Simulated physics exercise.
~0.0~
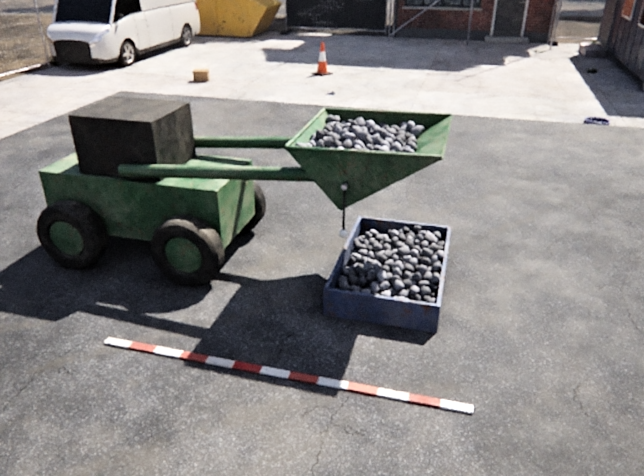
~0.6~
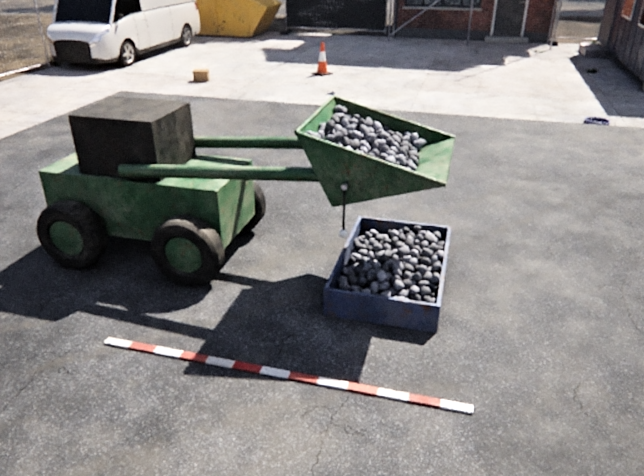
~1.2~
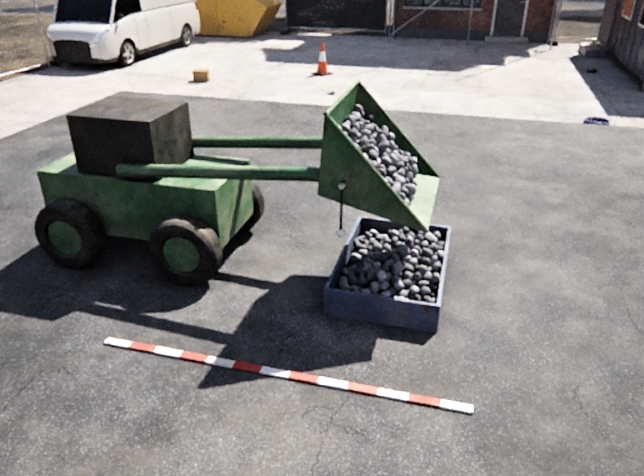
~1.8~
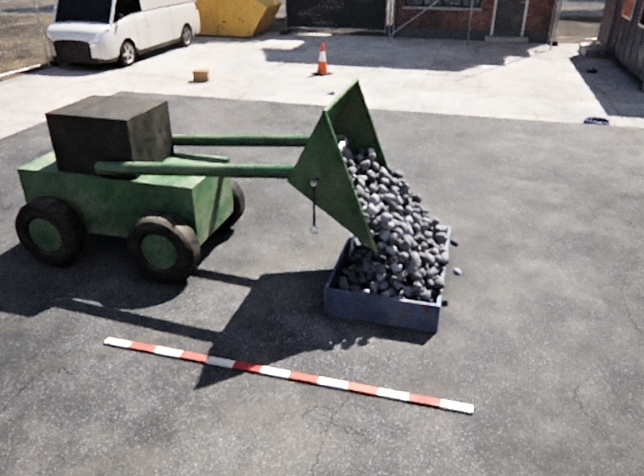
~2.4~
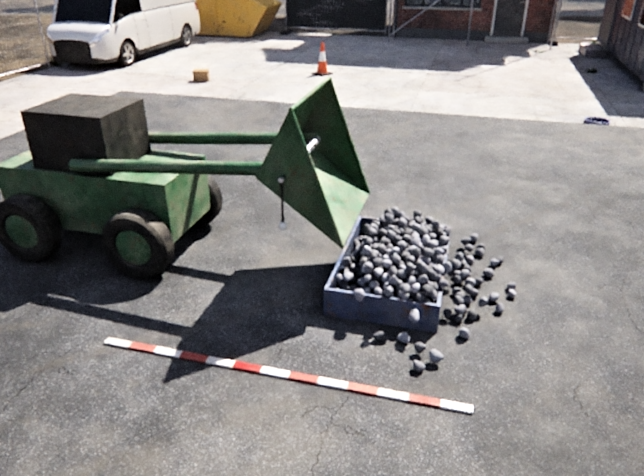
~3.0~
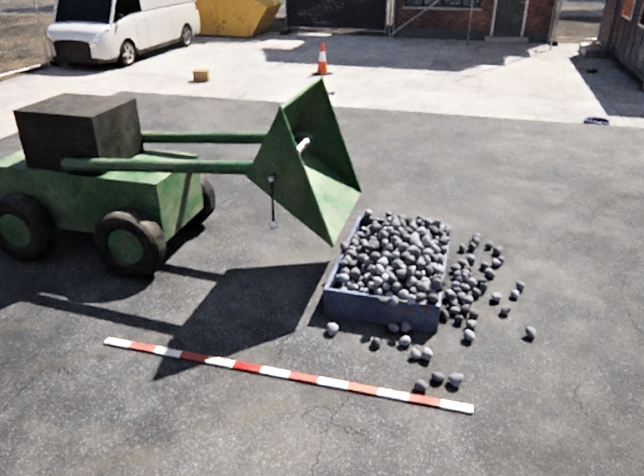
The clip shows a green loader tipping its bucket of grey stones over a blue bin already holding stones, then rolling back to the left as they pour out. The bin ends heaped full, with some stones scattered on the asphalt, mostly to its right and in front, and the bucket empty.
